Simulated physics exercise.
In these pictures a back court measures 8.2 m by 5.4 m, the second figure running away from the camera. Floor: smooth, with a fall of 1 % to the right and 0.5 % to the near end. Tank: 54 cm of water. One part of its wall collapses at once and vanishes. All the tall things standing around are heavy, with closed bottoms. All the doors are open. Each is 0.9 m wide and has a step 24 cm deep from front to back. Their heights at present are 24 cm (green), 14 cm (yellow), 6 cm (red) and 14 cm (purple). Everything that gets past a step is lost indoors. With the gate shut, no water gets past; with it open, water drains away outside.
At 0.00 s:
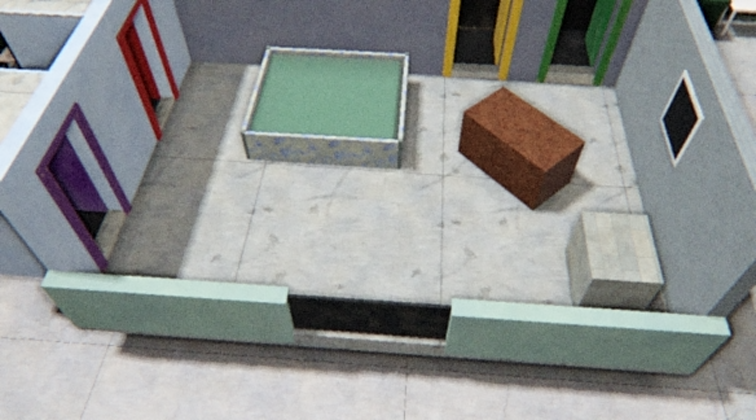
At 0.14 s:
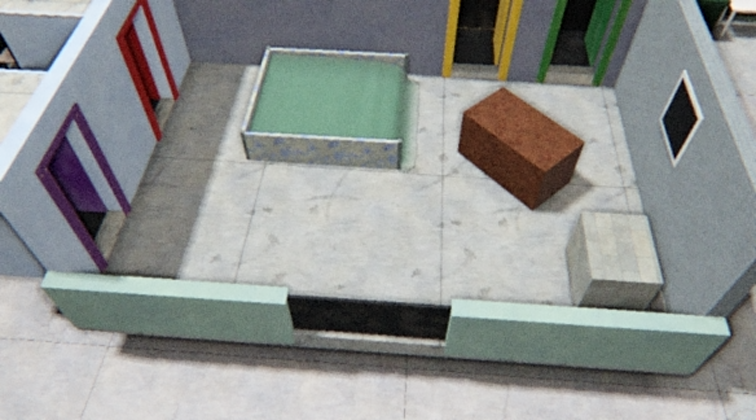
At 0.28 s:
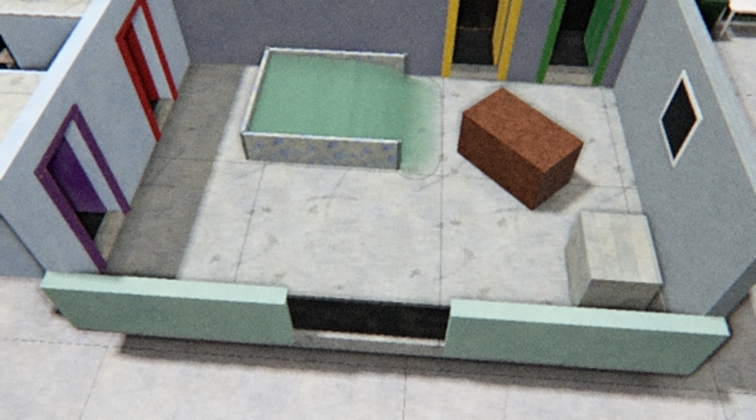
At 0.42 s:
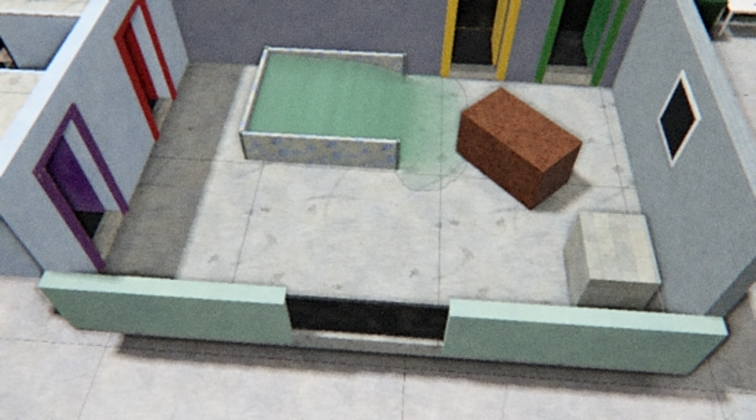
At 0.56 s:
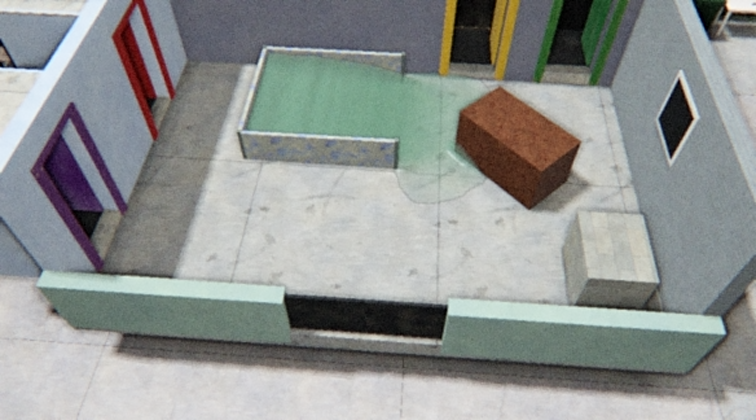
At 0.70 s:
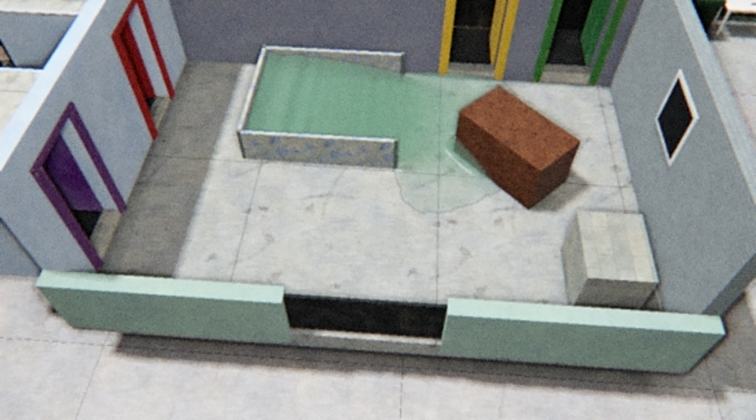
Green water pouring from the open right side of a low tank, spreading across a pale courtyard floor and around a brown block.
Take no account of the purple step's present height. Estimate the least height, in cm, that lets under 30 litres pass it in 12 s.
I would say 7 cm.
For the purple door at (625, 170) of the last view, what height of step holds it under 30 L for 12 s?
Minimum: Close to 12.5 cm.
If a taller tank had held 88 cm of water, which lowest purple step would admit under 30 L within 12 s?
Roughly 15 cm high.
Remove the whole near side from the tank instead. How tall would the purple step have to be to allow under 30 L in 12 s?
Then something near 13.5 cm.
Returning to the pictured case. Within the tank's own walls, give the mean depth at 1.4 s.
About 33 cm.
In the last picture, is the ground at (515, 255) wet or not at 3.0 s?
At that moment it's submerged.
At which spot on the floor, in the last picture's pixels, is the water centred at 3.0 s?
The water is centred near (462, 142).
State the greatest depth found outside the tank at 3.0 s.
Roughly 40 cm.
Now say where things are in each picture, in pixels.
The first picture shows still water, 54 cm deep, in the tank at (330, 95); the purple door at (92, 198) is dry.
In the second picture, water pours out at (401, 115) and has run 0.2 m, to (409, 166); about 4 cm deep outside, 54 cm at the back.
In the third picture, the front is at (437, 158), 0.7 m from the gap at (400, 116); 1.3 m2 of floor is wet, 54 cm left at the back.
In the fourth picture, the gap is at (399, 117), the front 1.2 m out at (464, 159); the back of the tank holds 54 cm.
In the fifth picture, water pours out at (398, 116) and has run 1.7 m, to a hidden place; about 8 cm deep outside, 54 cm at the back.
In the sixth picture, the gap is at (397, 116), the front 2.2 m out at a hidden place; the back of the tank holds 52 cm; the purple door at (87, 197), 5.1 m from the gap, is still 4.7 m from the nearest water.
After 1.4 s water covers 25 % of the floor, deepest (38 cm) near (455, 143); it has not reached the purple door.
After 3.0 s water covers 45 % of the floor, deepest (40 cm) near (608, 98); it has not reached the purple door.
After 12.0 s water covers 95 % of the floor, deepest (13 cm) near (632, 202); 9 cm at the purple door, 0 litres in over its 14 cm step.
At the purple door as built, the water arrived by 7.6 s and peaked near 13 cm at 10.6 s.
With a step of 6 cm, 43 litres would have come in within the 12 s; with 8.5 cm, 15 litres. So under 30 litres takes about 7 cm.
